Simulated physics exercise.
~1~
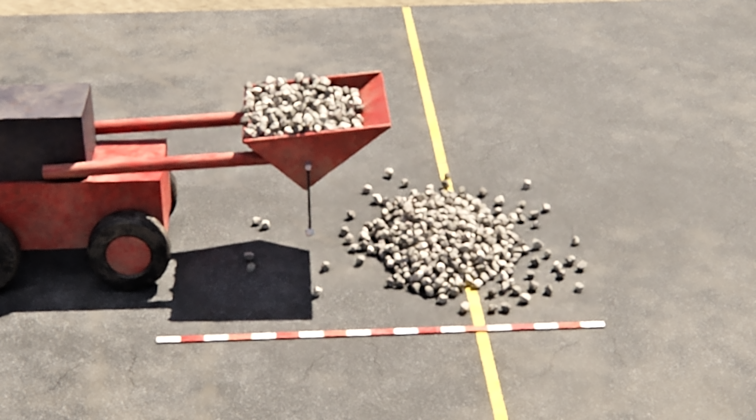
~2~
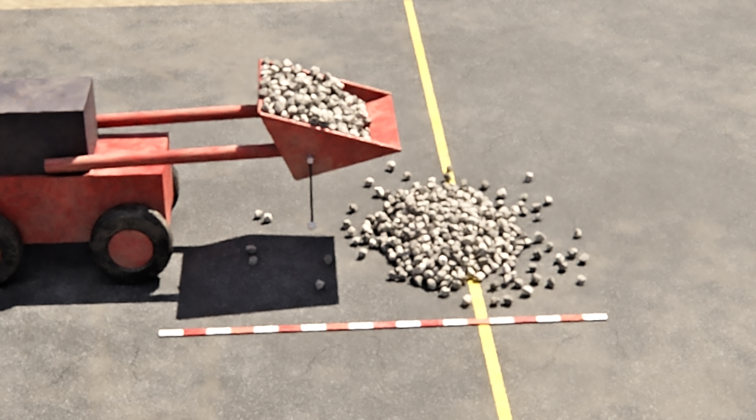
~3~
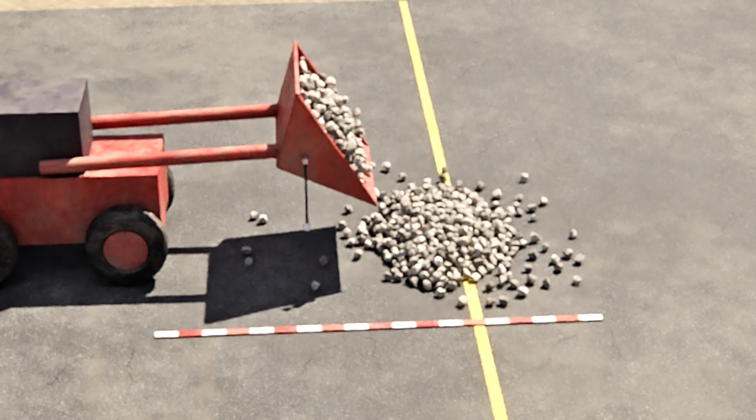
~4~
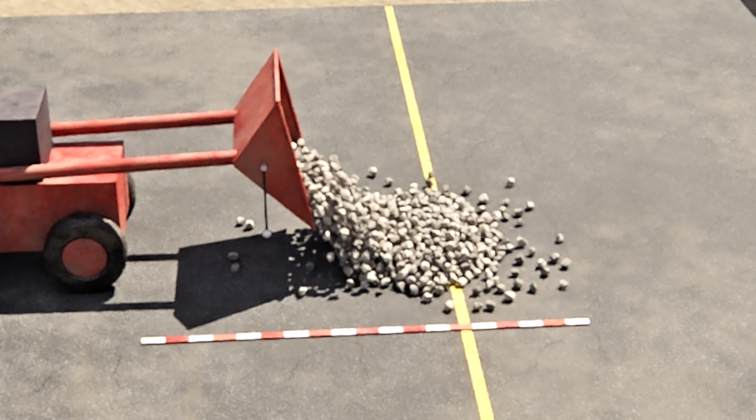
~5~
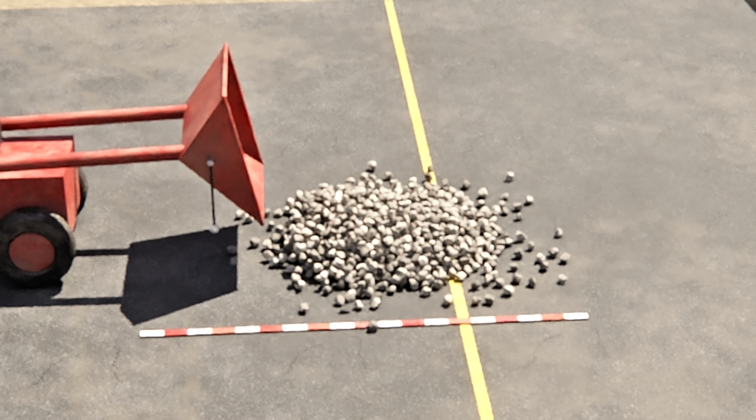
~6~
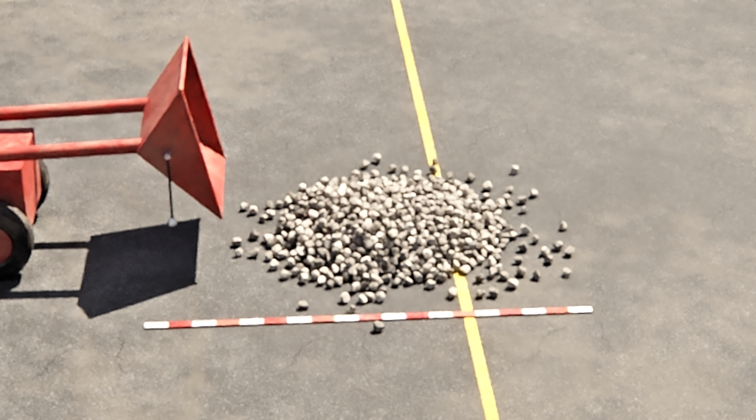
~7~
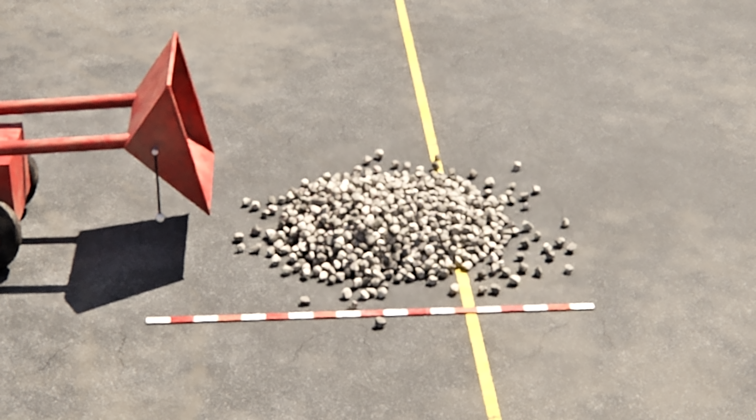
A red loader tipped its raised bucket forward and poured pale stones onto the left side of a loose heap lying across a yellow line, then backed away to the left, leaving a wider pile mostly left of the line and the bucket empty.
